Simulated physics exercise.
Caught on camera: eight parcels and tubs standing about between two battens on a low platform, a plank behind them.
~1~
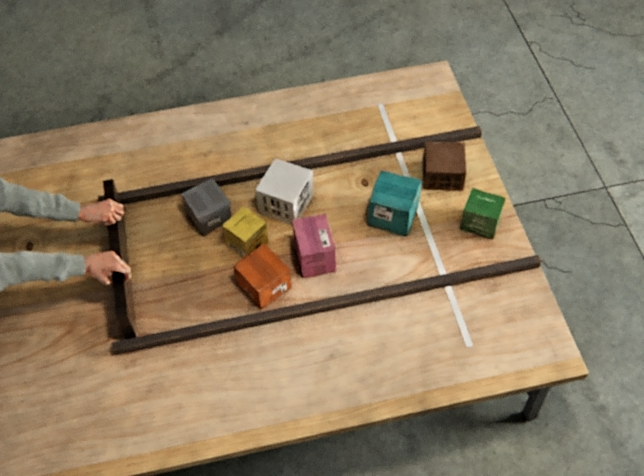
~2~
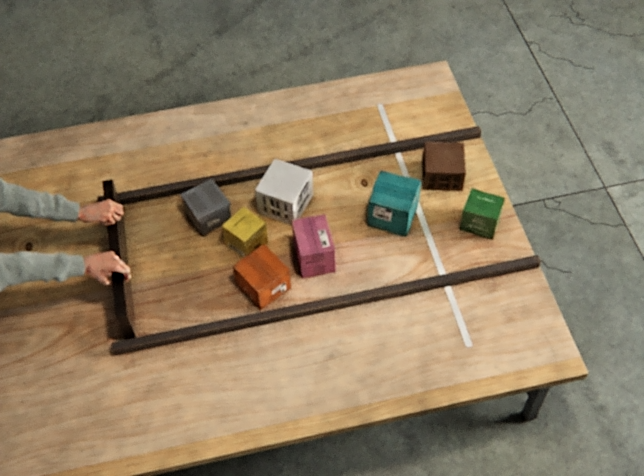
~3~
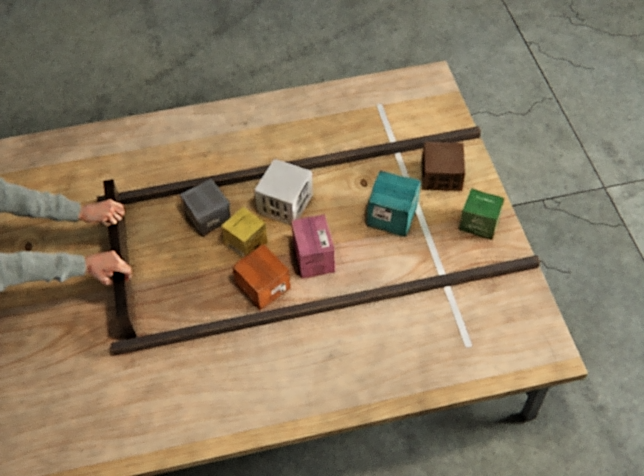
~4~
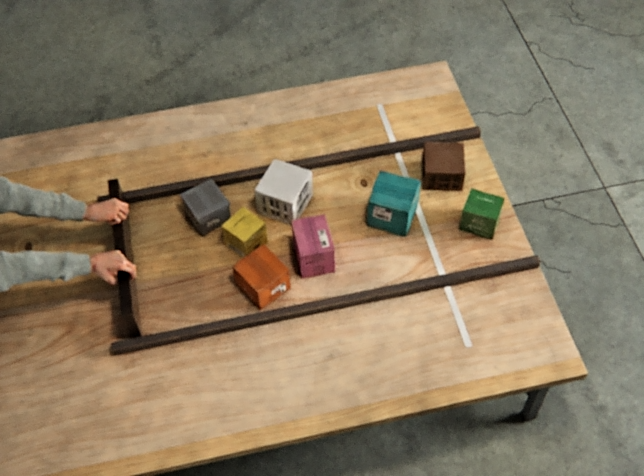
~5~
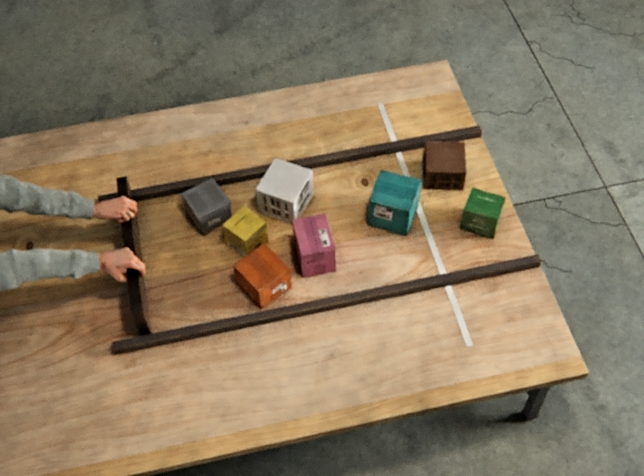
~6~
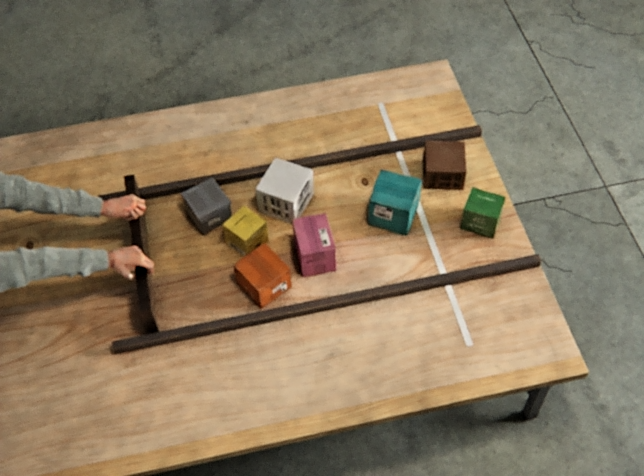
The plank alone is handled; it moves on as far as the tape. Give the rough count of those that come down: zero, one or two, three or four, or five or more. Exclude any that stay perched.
So the tally of ones that come down is one, perhaps two, really.
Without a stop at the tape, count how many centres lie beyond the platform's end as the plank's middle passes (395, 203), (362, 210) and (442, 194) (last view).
That makes 0, 0, 3.
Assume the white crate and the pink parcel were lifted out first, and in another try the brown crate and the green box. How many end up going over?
First 0, second 0.
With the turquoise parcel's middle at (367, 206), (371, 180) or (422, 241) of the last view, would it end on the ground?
In that order, it stays put; slips off; stays put.
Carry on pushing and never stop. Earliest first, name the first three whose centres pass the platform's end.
Listed earliest first: Brown crate, green box, turquoise parcel.
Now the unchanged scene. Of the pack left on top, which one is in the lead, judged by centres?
It's the green box.
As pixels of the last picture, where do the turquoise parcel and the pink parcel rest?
Turquoise parcel: About (494, 180); pink parcel: About (484, 217).
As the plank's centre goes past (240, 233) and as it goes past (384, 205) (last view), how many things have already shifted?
One spot: 4. Other spot: 8.
Soon after, none off yet; green box at rest near (483, 213); brown crate at rest near (444, 165); turquoise parcel at rest near (394, 203).
After that, none off yet; green box moving near (485, 214); brown crate displaced a little near (456, 158); turquoise parcel displaced about its own width near (452, 192).
In the end, the number that fall off is one or two; gone, brown crate.
